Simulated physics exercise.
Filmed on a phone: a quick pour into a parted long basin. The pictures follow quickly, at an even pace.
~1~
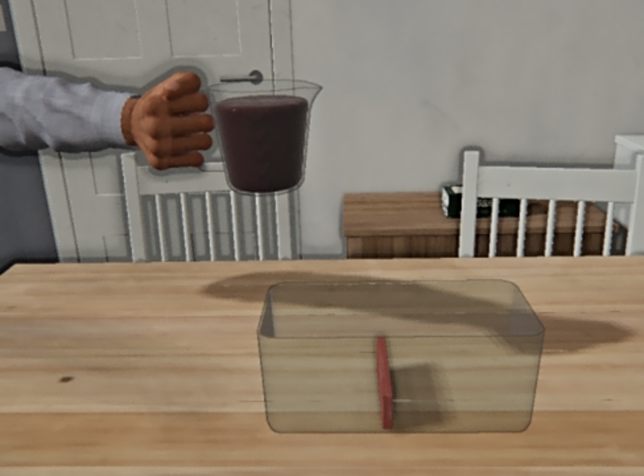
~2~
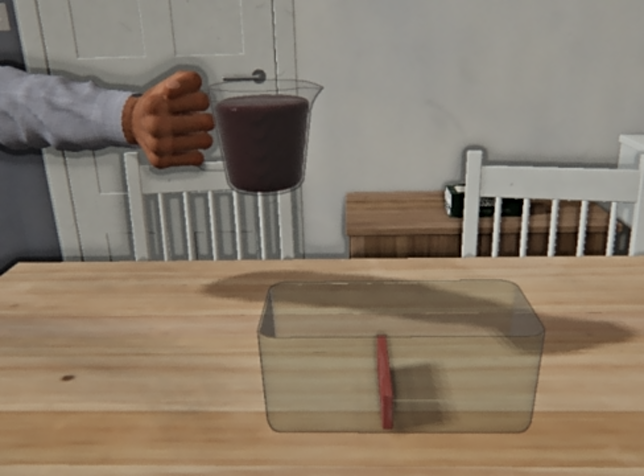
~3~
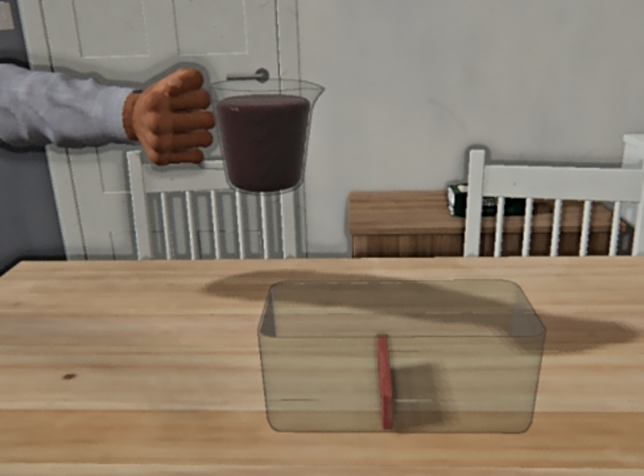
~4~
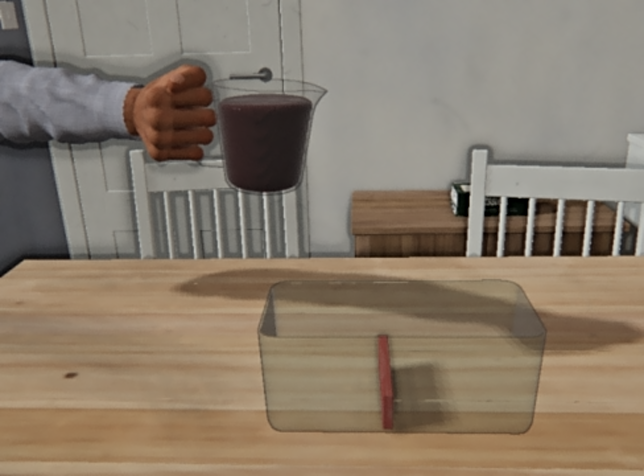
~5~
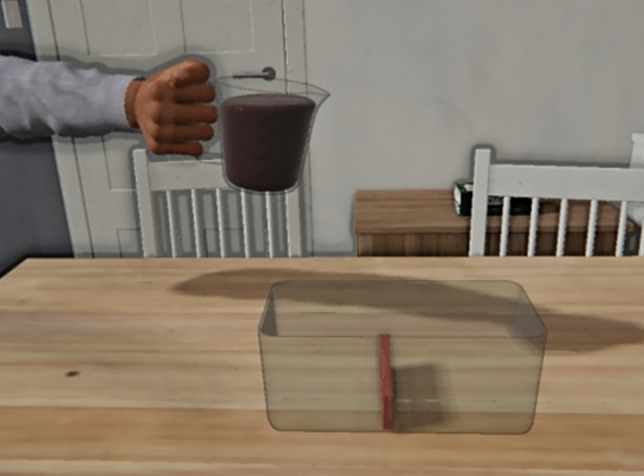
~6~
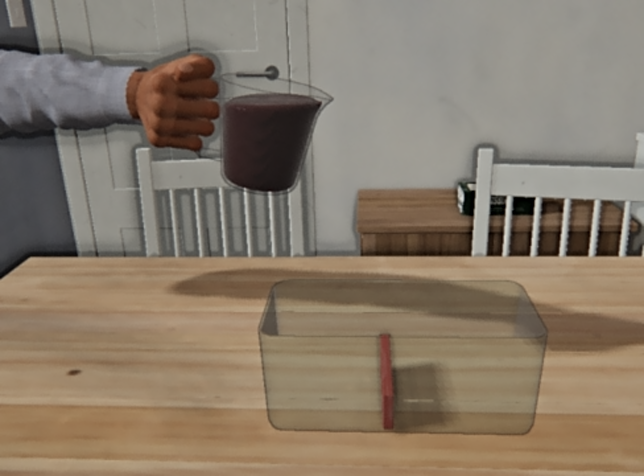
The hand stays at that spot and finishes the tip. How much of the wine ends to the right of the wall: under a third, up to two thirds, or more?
In the end over two thirds is right of the wall.
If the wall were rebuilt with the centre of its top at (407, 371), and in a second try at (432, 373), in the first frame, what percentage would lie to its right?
First some 55, then 5 per cent.
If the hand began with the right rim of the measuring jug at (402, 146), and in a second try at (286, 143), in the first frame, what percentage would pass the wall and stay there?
Near 95 % and 5 %.
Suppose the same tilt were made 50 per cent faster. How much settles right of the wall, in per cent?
It comes to 90 per cent or so.
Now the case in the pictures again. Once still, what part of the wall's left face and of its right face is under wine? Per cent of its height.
Left about 10, right about 50.
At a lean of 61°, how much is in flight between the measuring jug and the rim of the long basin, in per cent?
Some 20 per cent.
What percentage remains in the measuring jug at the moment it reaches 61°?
Near 75 %.
A moment on, the measuring jug is tipped part way and 77 per cent is still to pour, 1 is left of the wall and 2 right of it.
Next, the measuring jug is tipped on its side and 28 per cent is still to pour, 1 is left of the wall and 42 right of it.
Then the measuring jug is tipped on its side and 3 per cent is still to pour, 5 is left of the wall and 84 right of it.
Later the measuring jug is tipped on its side and 0 per cent is still to pour, 9 is left of the wall and 89 right of it.
In the end 9 per cent lies left of the wall, 89 right of it and 2 outside.
